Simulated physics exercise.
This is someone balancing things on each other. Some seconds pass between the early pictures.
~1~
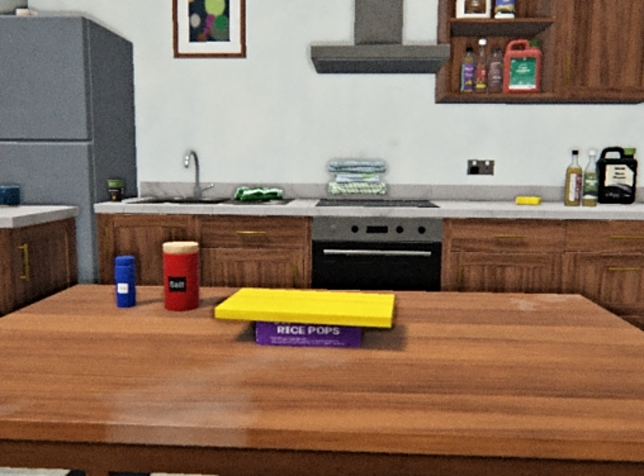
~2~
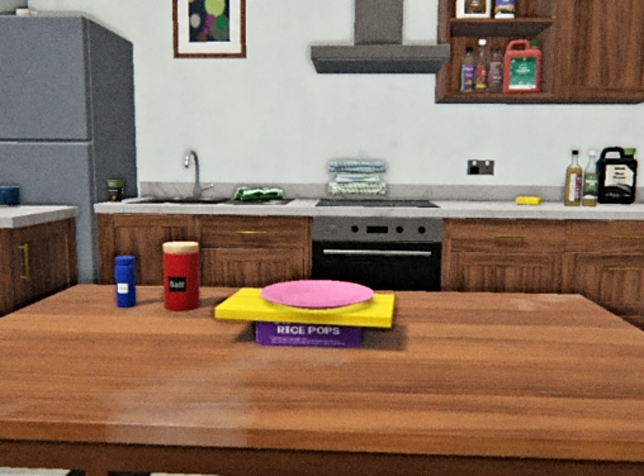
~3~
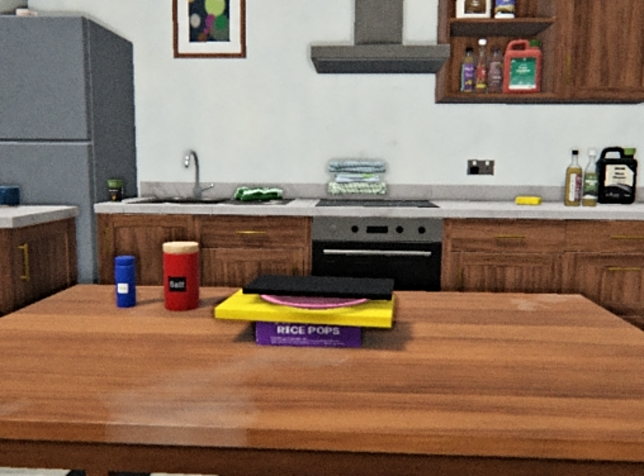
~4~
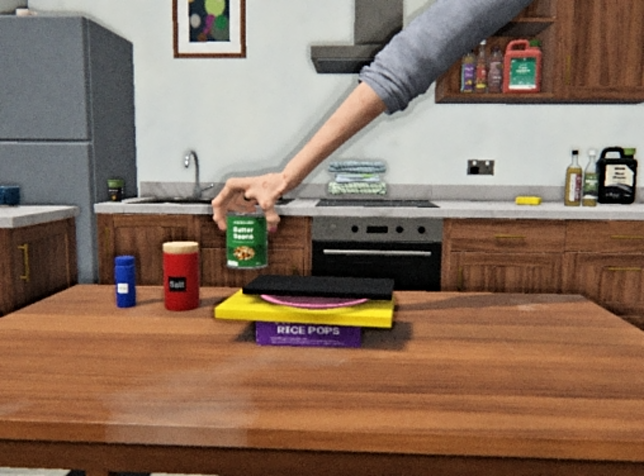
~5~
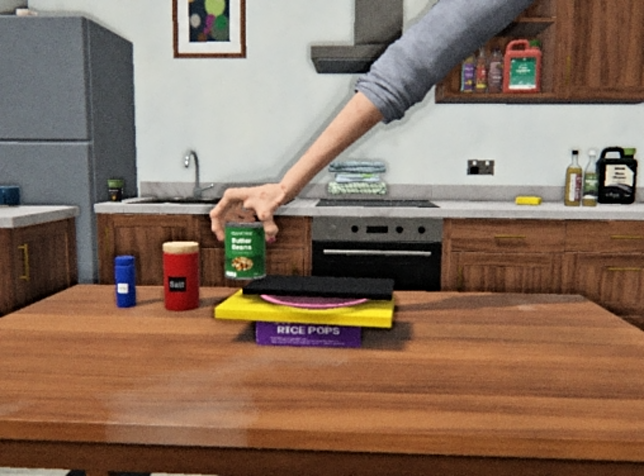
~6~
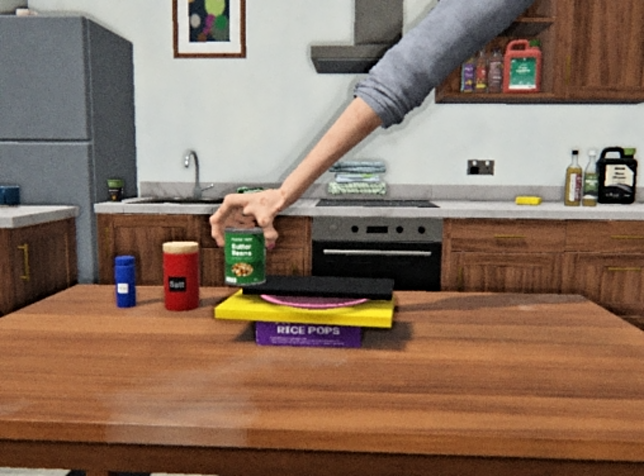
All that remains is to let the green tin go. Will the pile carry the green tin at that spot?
In the end the pile gives way.
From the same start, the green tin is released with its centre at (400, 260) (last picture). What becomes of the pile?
Then it comes apart.
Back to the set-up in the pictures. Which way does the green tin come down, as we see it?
It goes to the left.
Then, 0.50 s on from there, green tin now fallen.
Then, 0.80 s on from there, things are still on the move.
In the end, fallen, green tin; the other 6 unmoved. At the end, from the last picture's camera, green tin near (166, 304). The pile loses its balance.
